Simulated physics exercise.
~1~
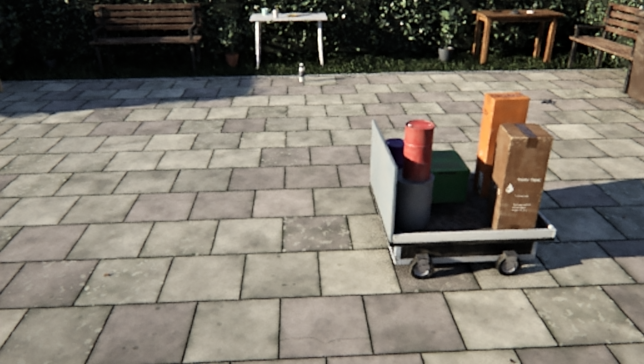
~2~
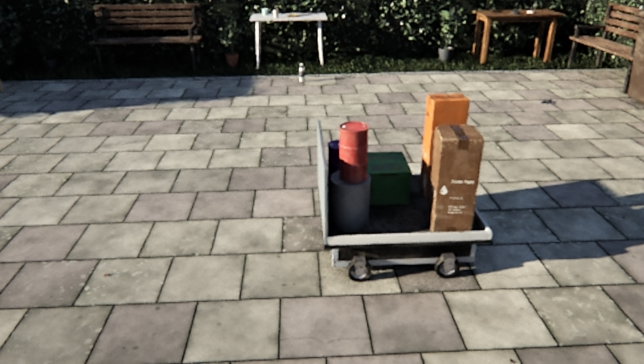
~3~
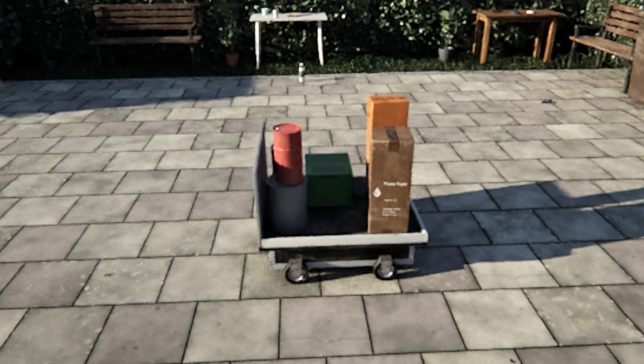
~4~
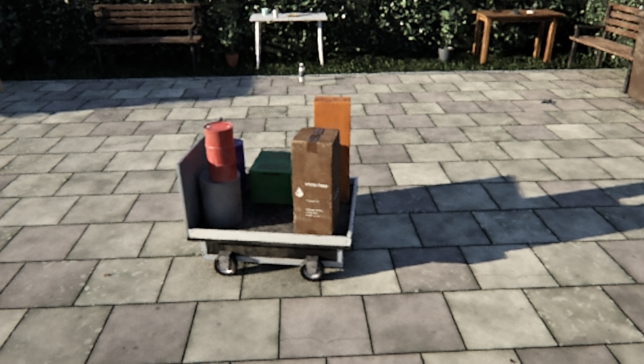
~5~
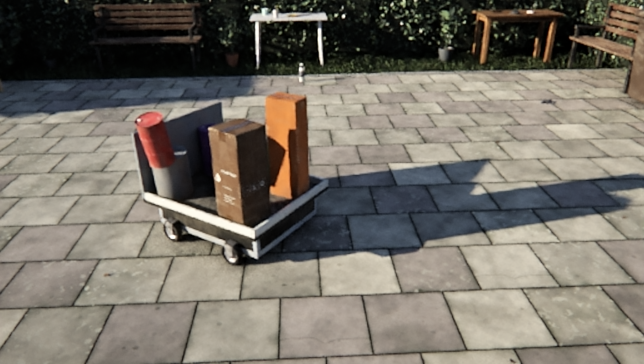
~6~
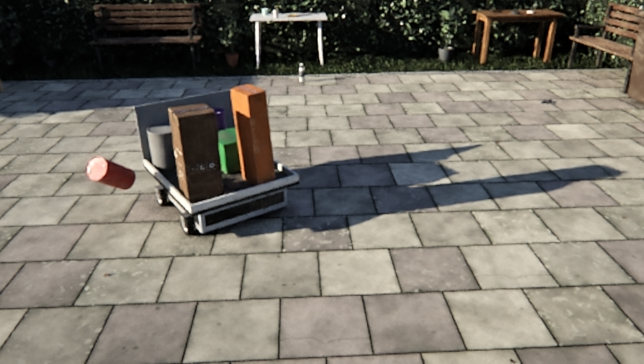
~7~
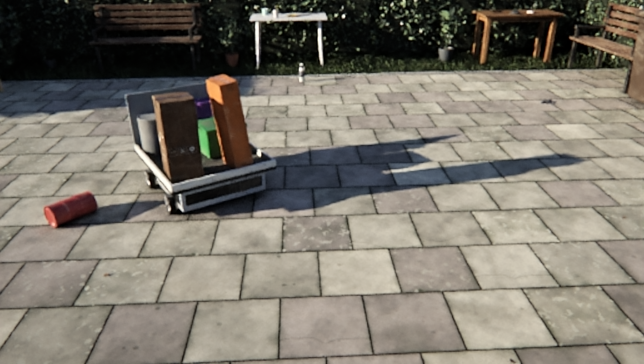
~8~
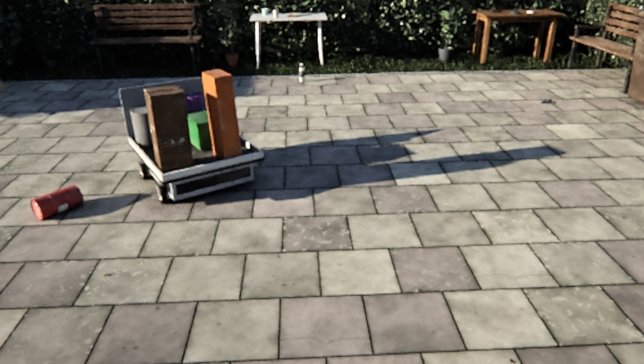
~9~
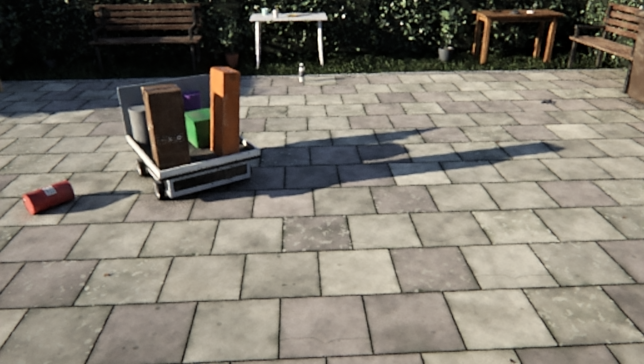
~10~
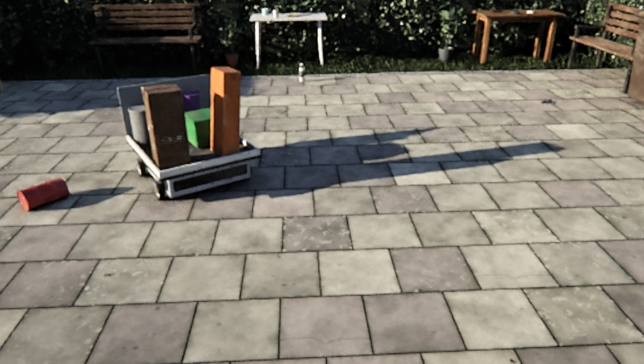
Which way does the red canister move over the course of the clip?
The red canister moves to the left, first riding on the cart and then falling off it onto the paving.
